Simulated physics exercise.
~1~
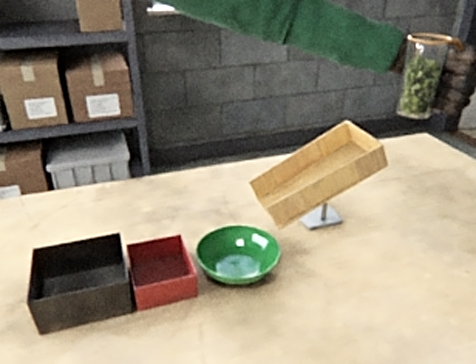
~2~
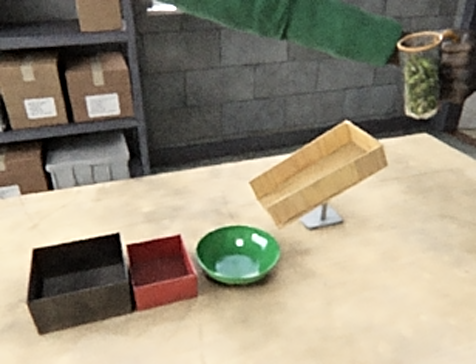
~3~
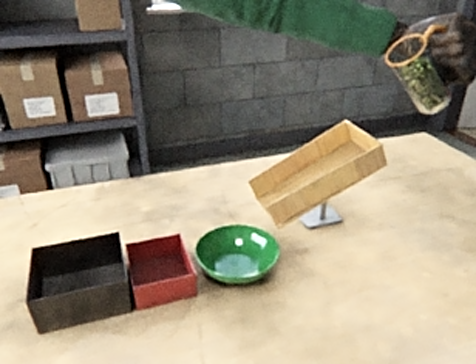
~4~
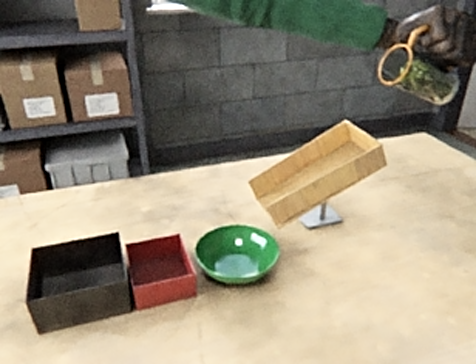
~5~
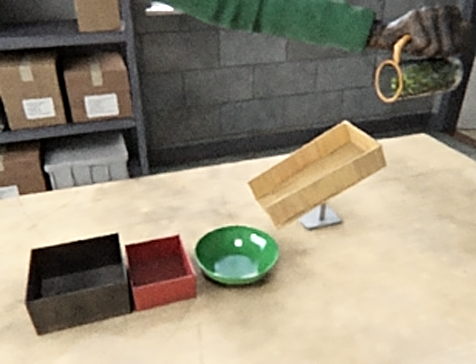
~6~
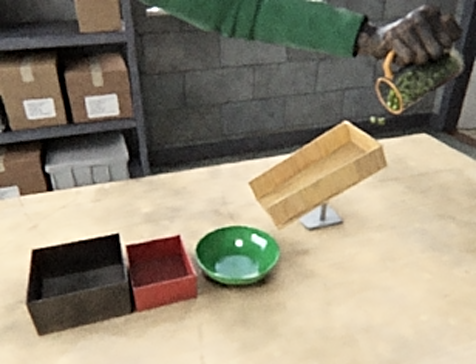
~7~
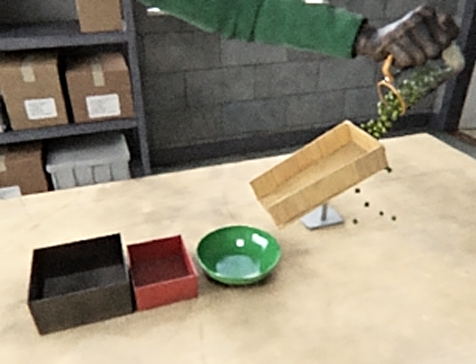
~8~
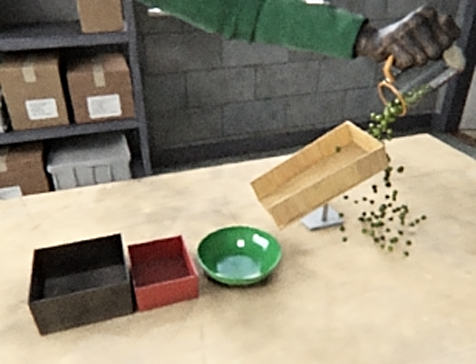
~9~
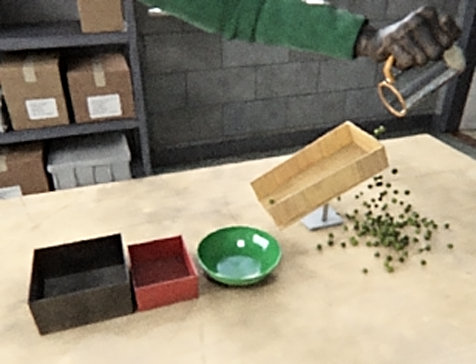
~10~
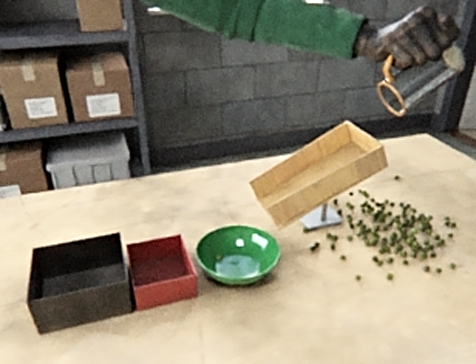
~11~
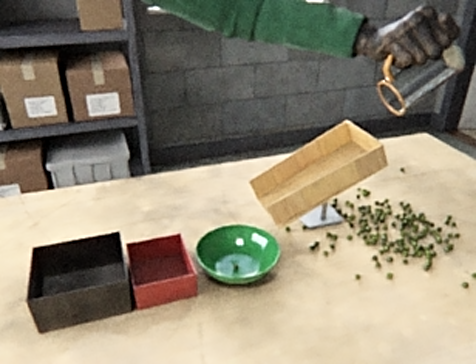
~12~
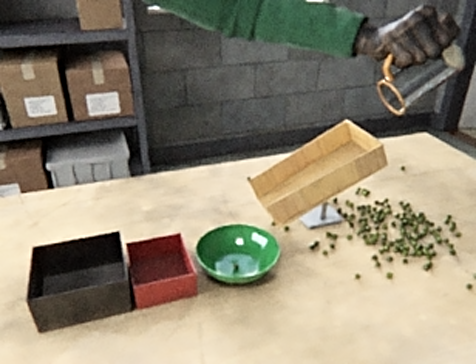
In the video, a gloved hand tips a cup of small green olives over a tilted wooden chute, beside a green bowl and red and black tins. The olives tumble out, and nearly all end up scattered on the table to the right of the chute.
